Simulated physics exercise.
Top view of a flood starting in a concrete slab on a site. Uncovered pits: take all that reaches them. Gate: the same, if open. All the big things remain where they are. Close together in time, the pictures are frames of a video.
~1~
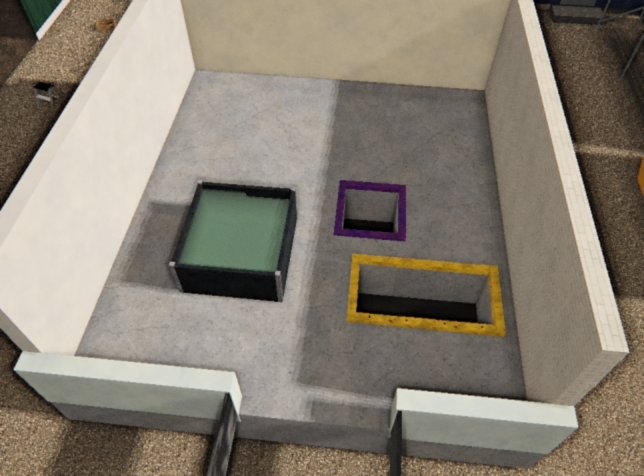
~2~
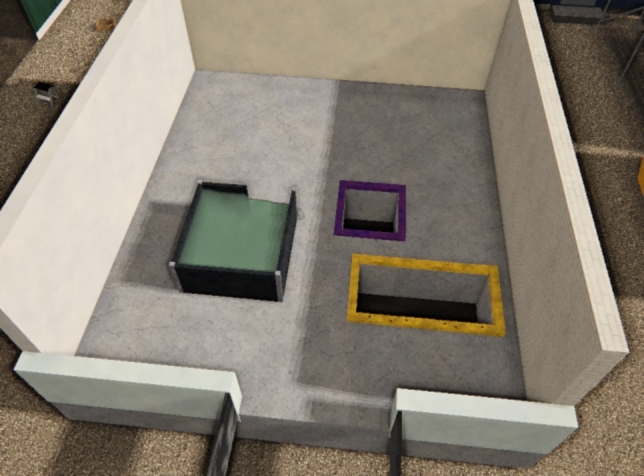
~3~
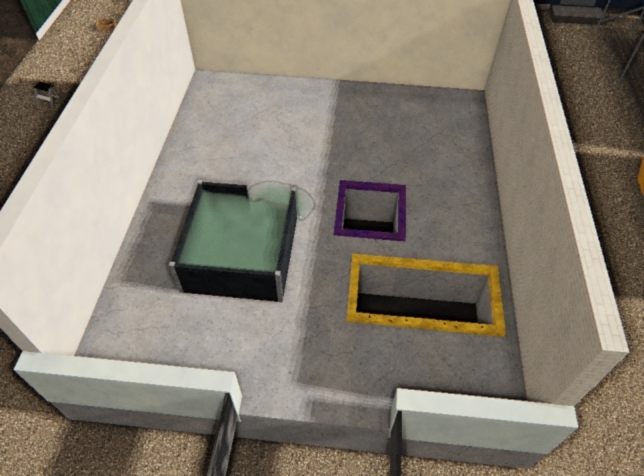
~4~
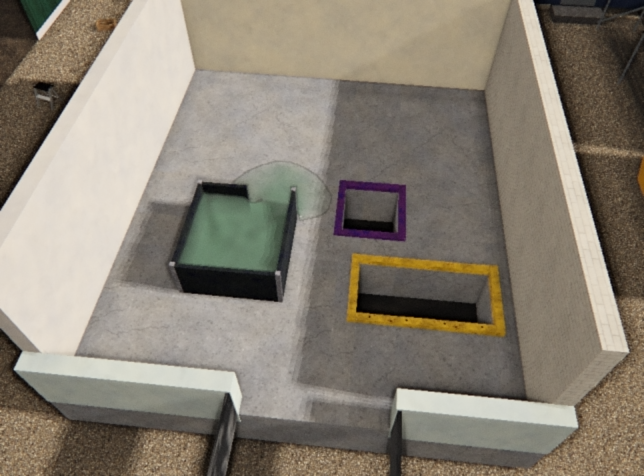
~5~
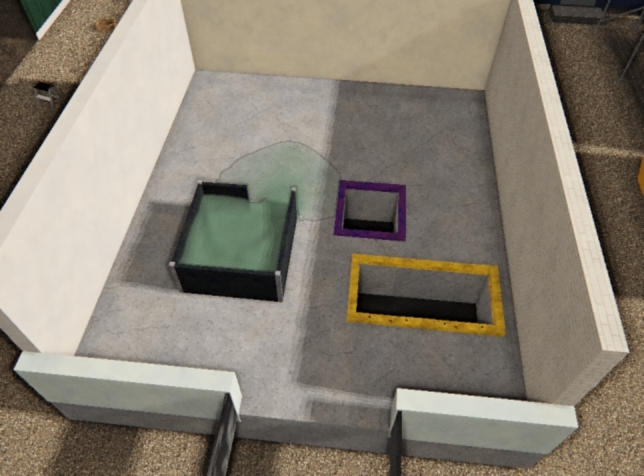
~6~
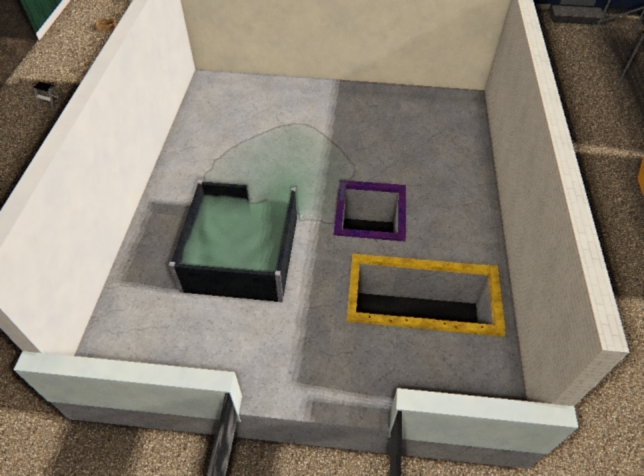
On a walled concrete slab, green water pouring through a gap in a dark tank's far side and spreading across the floor.
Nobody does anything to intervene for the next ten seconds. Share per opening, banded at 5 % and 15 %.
One by one: The gate swallows below five per cent; the purple pit swallows below five per cent; the yellow pit swallows below five per cent.
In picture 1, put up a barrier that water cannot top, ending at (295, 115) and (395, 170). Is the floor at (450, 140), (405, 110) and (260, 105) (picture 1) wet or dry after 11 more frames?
In the order given, the spots are spared, spared and swamped.
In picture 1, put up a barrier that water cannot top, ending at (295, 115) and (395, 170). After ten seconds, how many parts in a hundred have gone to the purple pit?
Share, purple pit - 6 in a hundred.
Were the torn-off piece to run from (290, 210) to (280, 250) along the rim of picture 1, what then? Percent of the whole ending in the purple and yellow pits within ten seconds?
Purple 14 %, yellow 25 %.
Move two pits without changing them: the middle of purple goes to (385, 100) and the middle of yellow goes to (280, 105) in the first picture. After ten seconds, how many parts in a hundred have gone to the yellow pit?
The yellow pit receives 15 per cent.
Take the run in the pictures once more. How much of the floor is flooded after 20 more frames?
My best guess is some 40 %.
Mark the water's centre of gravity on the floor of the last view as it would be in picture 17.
The water's middle lies around (278, 186).
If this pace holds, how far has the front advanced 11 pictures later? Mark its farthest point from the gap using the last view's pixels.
Point: (438, 92) in the last picture's pixels.
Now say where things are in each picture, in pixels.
Still water in the water tank at (237, 229), in the first picture.
Water pours out on the water tank's far side and has run to (298, 214), in the second picture.
Water pours out on the water tank's far side and has run to (271, 185), in the third picture.
Water pours out on the water tank's far side and has run to (272, 165), in the fourth picture.
The front is at (300, 146), out from the gap on the water tank's far side, in the fifth picture.
Water pours out on the water tank's far side and has run to (309, 129), in the sixth picture.
A moment on, water covers 25 % of the floor; the gate 0 %, the purple pit 1 %, the yellow pit 0 %.
Next, water covers 40 % of the floor; the gate 0 %, the purple pit 1 %, the yellow pit 0 %.
Then, water covers 40 % of the floor; the gate 0 %, the purple pit 2 %, the yellow pit 0 %.
Later, water covers 60 % of the floor; the gate 0 %, the purple pit 2 %, the yellow pit 0 %.
In the end, water covers 75 % of the floor; the gate 0 %, the purple pit 2 %, the yellow pit 0 %.
